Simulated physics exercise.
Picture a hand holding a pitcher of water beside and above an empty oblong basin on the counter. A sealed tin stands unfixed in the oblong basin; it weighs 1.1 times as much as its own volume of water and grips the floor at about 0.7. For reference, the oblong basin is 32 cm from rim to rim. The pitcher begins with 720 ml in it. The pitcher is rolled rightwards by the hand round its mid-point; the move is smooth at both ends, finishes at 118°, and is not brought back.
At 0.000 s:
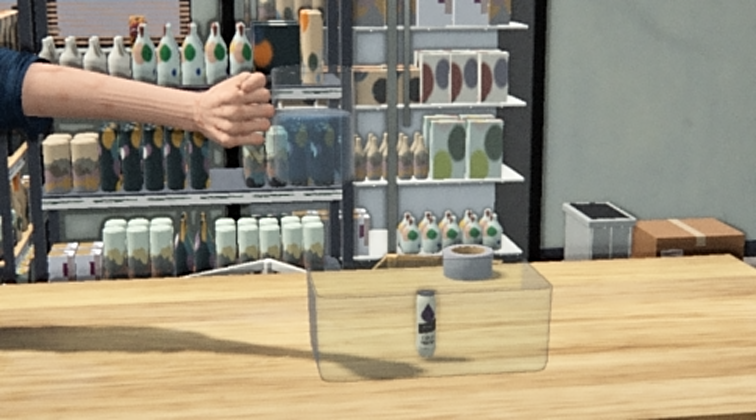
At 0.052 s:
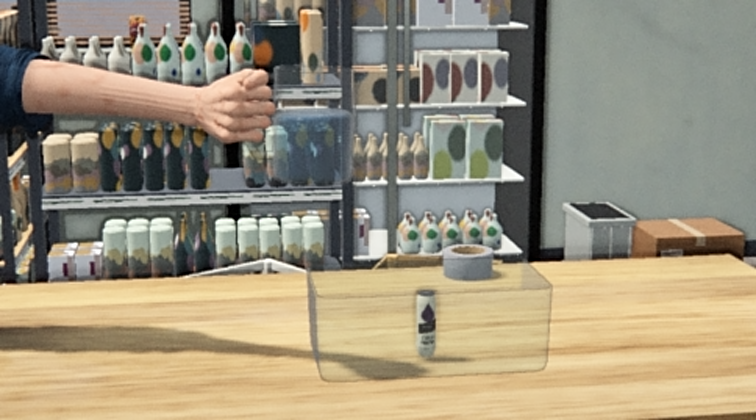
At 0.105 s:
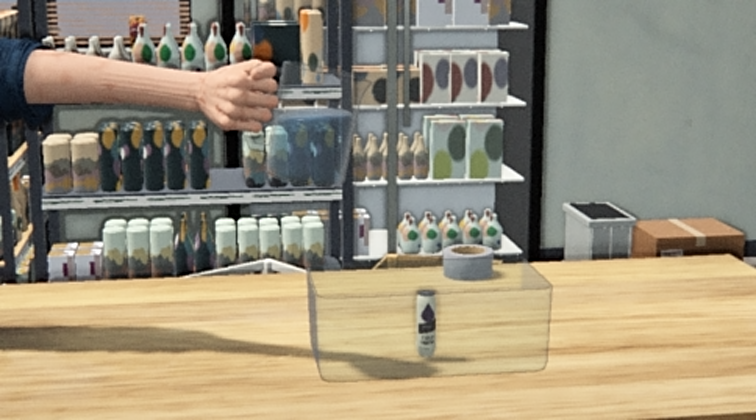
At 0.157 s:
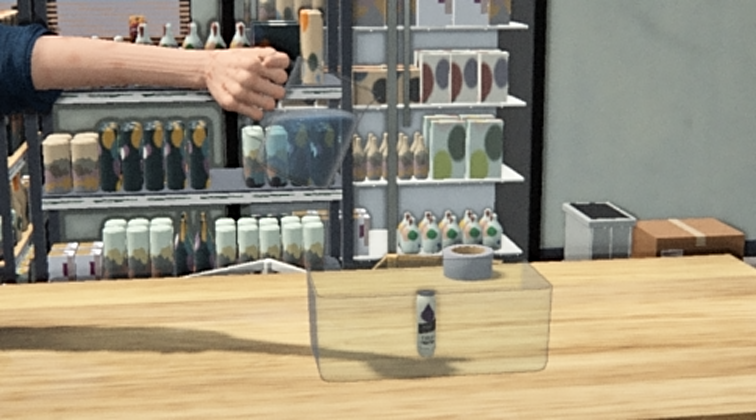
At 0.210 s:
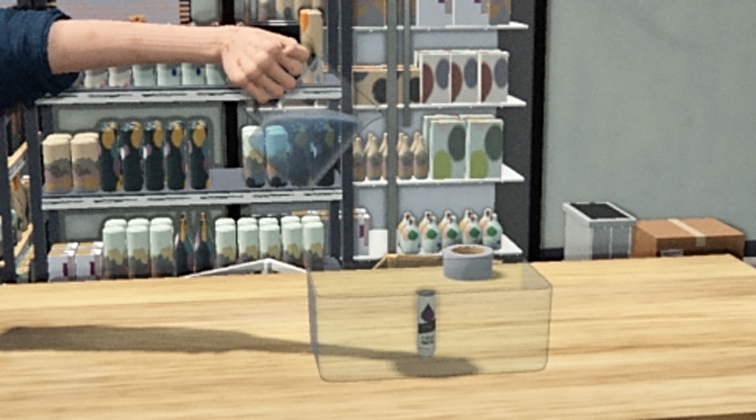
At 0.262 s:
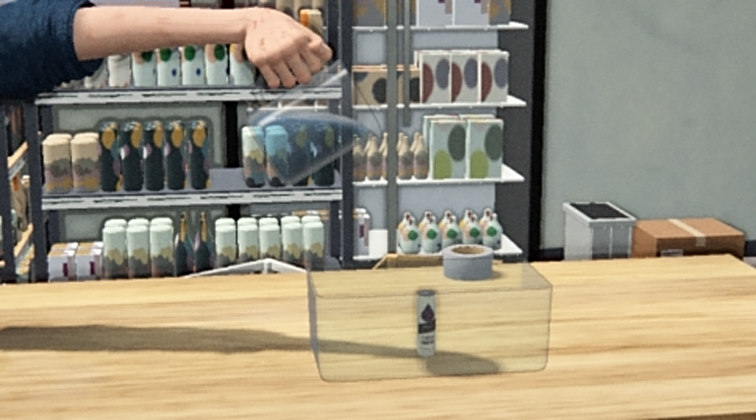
To begin with, a hand holds a clear pitcher of water upright above a wooden counter, where a roll of tape and a small tin sit by an empty see-through basin. The hand then rolls the pitcher rightwards, slowly at first, until it leans steeply over to the right.
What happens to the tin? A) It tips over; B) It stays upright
A.
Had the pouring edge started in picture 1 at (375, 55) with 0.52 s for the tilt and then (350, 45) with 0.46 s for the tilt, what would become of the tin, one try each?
Run one: It does not tip. Run two: It tumbles.
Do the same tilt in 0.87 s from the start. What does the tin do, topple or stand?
In that case the tin overturns.
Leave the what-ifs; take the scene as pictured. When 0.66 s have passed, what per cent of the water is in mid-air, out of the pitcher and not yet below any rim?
Near 24 percent.
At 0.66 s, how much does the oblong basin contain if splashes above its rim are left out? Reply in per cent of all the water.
66 %, more or less.
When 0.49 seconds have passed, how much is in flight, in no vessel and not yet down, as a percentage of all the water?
Some 38 per cent.
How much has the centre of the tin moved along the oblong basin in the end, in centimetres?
Net tin displacement: Roughly 10.5 cm.
By 0.49 s the tilt is 117° and 54 per cent is still to pour; the tin stands where it began.
By 0.66 s the tilt is 118° and 10 per cent is still to pour; the tin leans 51°.
By 0.83 s the tilt is 118° and 0 per cent is still to pour; the tin lies on its side.
By 1.02 s the tilt is 118° and 0 per cent is still to pour; the tin lies on its side.
At rest the tin lies on its side.
